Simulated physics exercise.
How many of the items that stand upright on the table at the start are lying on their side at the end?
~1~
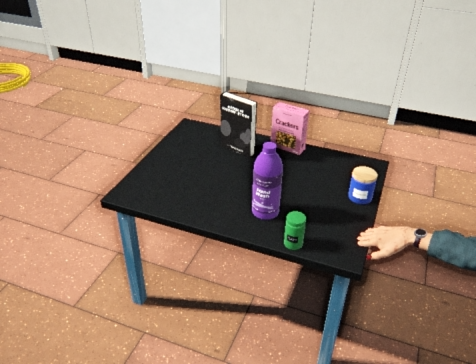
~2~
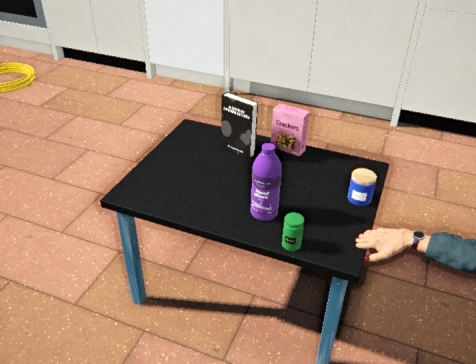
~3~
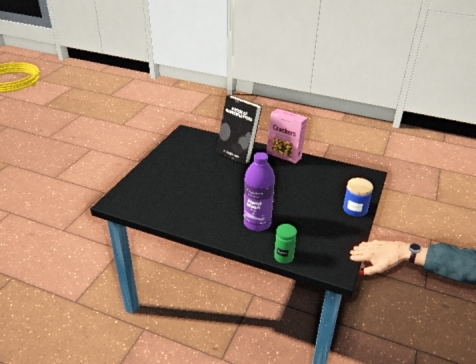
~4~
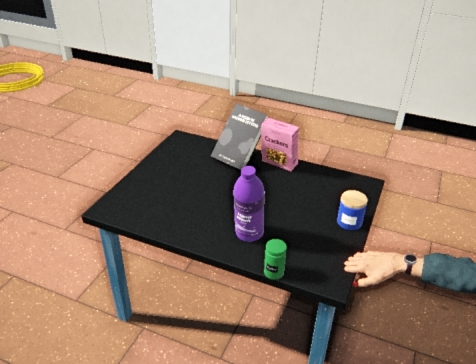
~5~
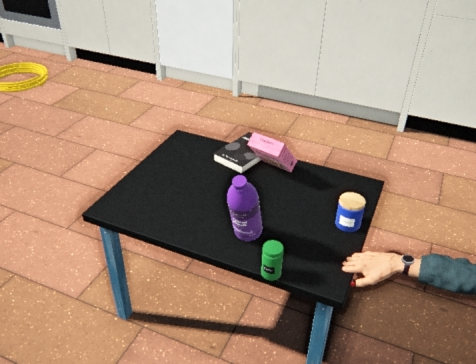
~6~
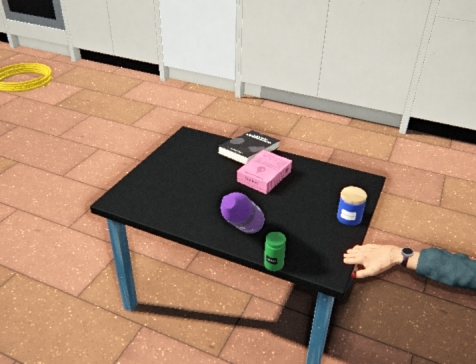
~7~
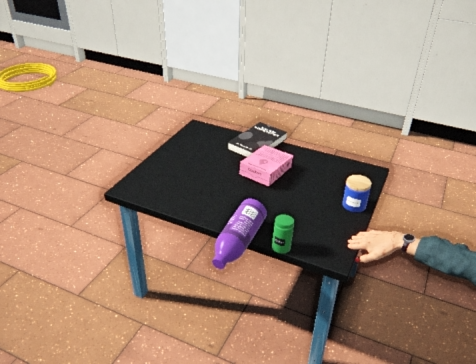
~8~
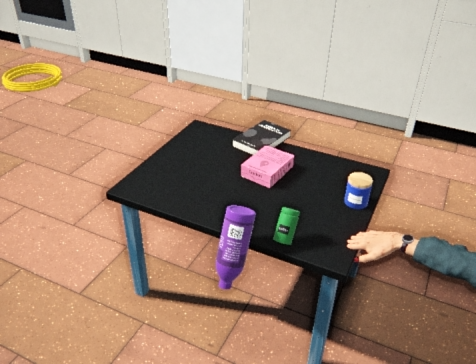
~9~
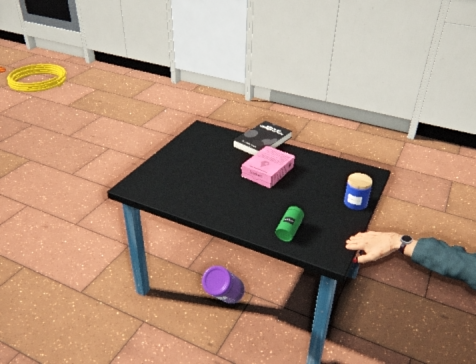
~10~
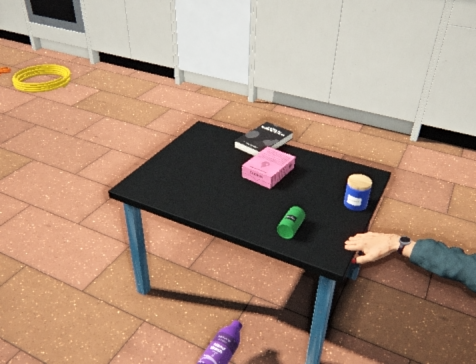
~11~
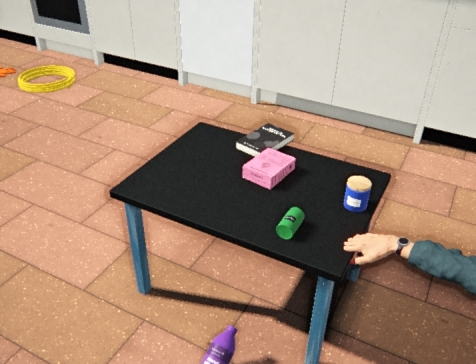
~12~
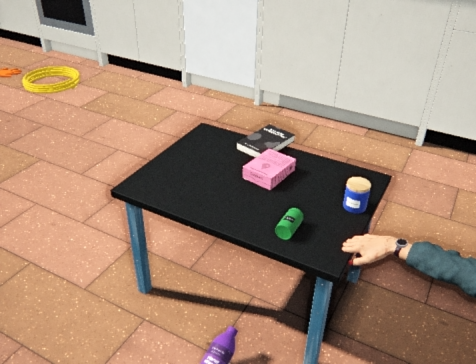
Four of them end up on their side. The black book, pink packet and green shaker lie on the table, and the purple bottle lies on the floor.
